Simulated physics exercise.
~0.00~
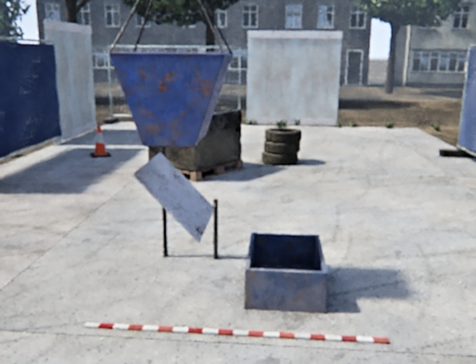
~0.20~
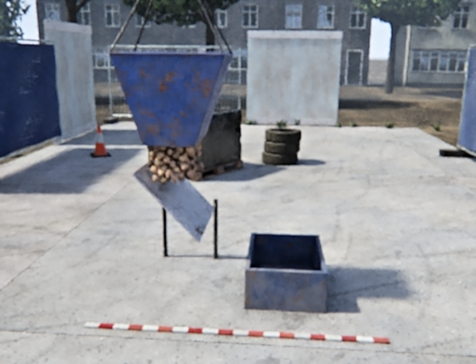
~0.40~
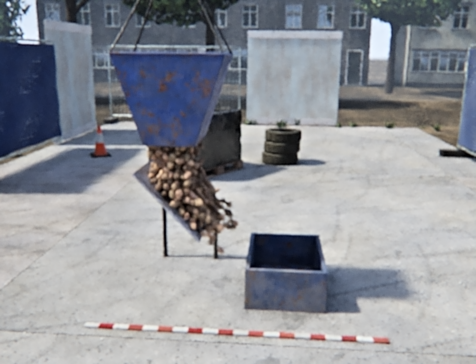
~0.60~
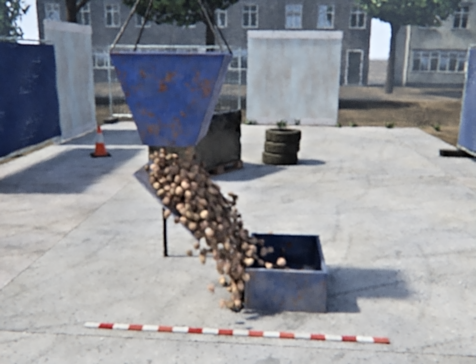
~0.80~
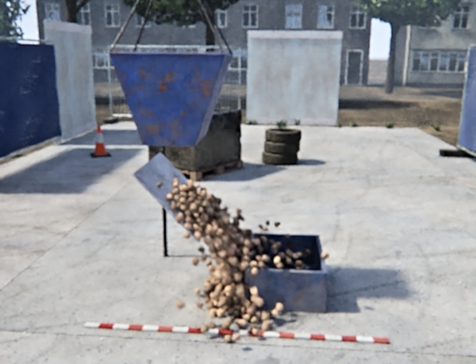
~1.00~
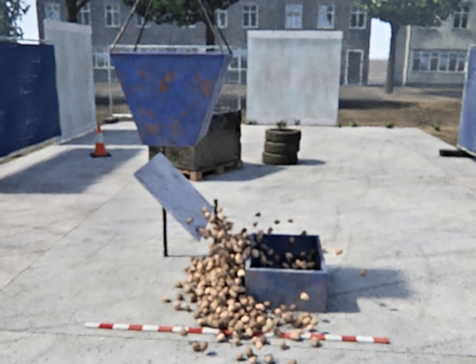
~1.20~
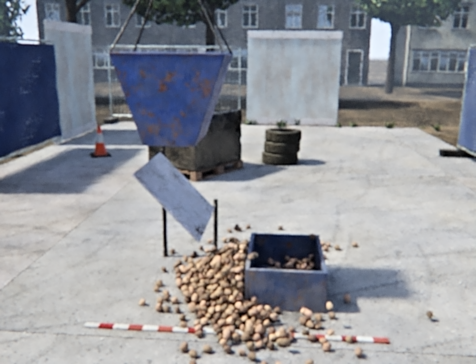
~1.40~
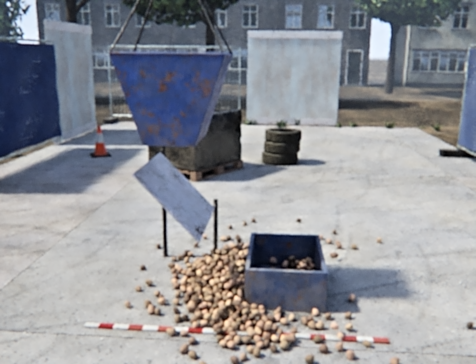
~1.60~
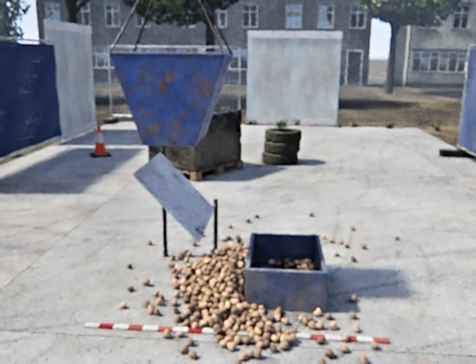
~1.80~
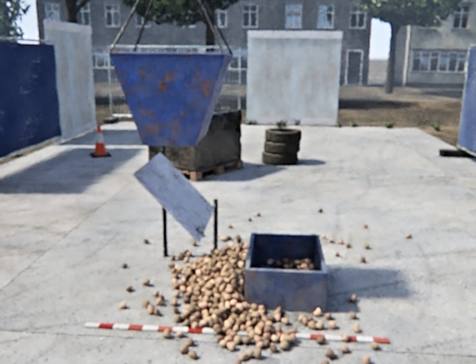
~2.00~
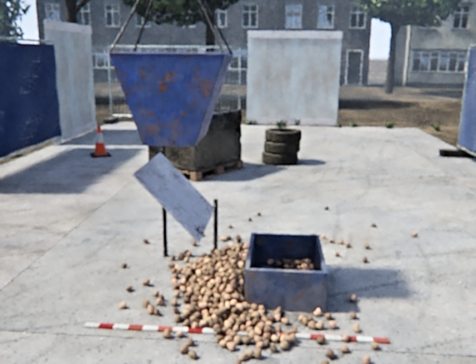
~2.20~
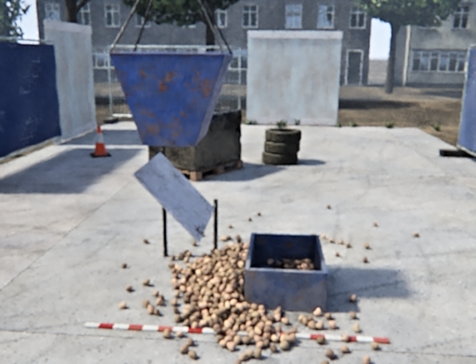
A paved concrete yard with pale and blue wall panels, trees and a long building behind is seen from a fixed, slightly raised viewpoint. A rusty blue skip hangs left of centre above a tilted grey plate on dark posts, with an open grey bin to the right and a red-and-white striped staff in front. Brown, rounded stones pour from the skip's bottom, strike the plate and slide down rightward. Most drop short of the bin, while some fall inside and a few scatter beyond. The stones settle in a heap left of the bin, spilling over the staff.
